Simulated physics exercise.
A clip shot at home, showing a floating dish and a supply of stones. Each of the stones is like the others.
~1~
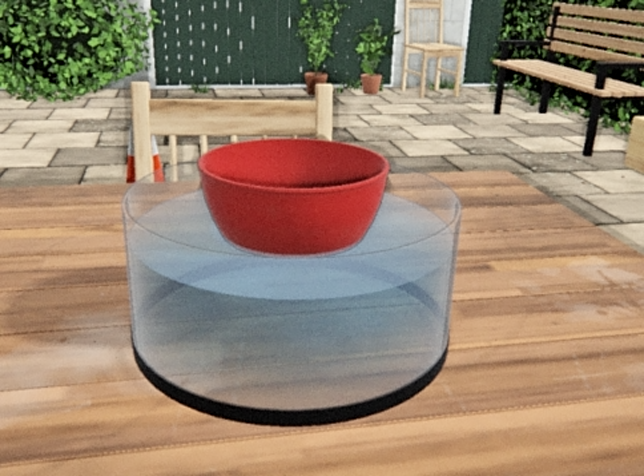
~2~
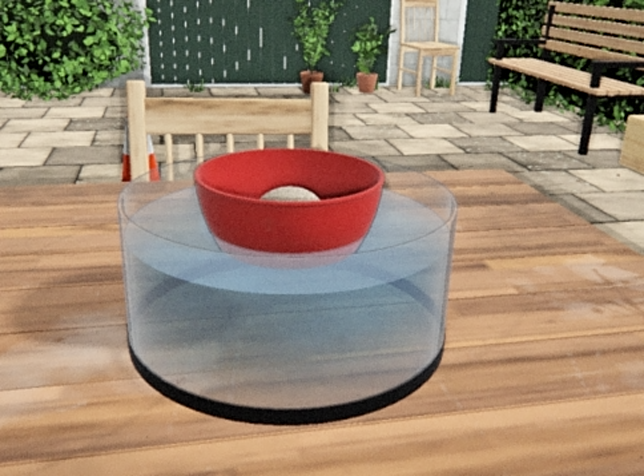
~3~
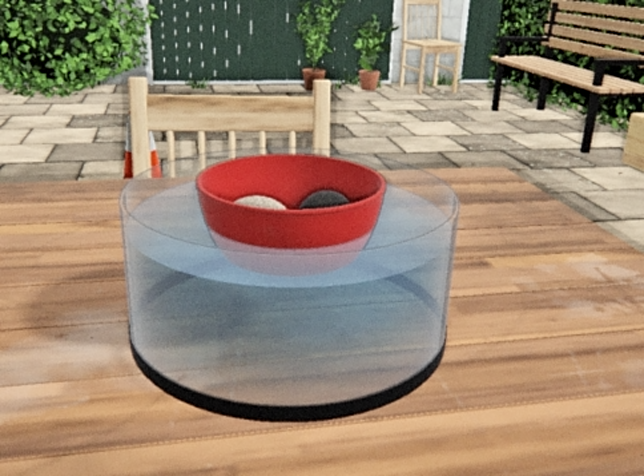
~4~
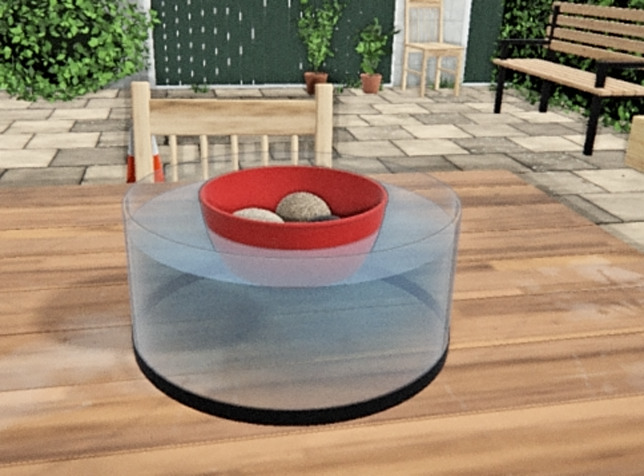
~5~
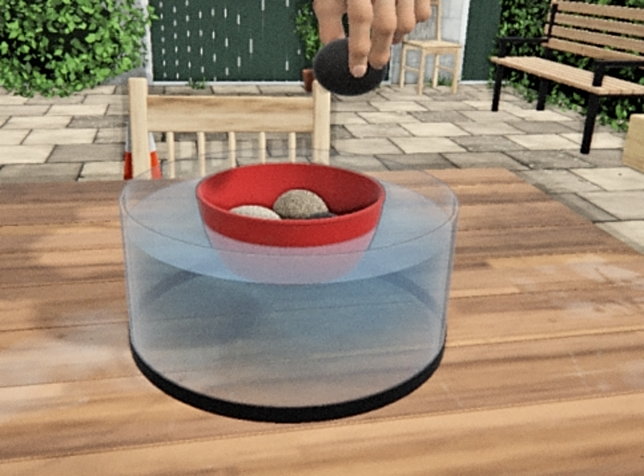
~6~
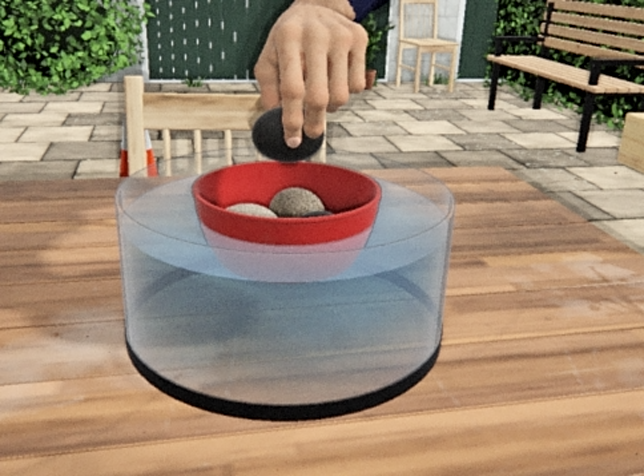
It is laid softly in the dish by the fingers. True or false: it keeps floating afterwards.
True.
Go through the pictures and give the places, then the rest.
Dish (294, 163) empty; most of its side above the surface, in the first frame.
Dish (290, 174) with one aboard; about two thirds of its side above the surface, in the second frame.
Dish (292, 181) with two aboard; about half of its side above the surface, in the third frame.
Dish (294, 194) with three aboard; about a third of its side above the surface, in the fourth frame.
Dish (291, 191) with three aboard; about a third of its side above the surface; the next stone in the hand at (350, 68), in the fifth frame.
Dish (288, 189) with three aboard; about a third of its side above the surface; the next stone in the hand at (288, 135), in the sixth frame.
Next, the stone is in and the dish dips.
After that, it steadies; about a fifth of its side above the surface.
Finally, the dish floats; about a fifth of its side above the surface.
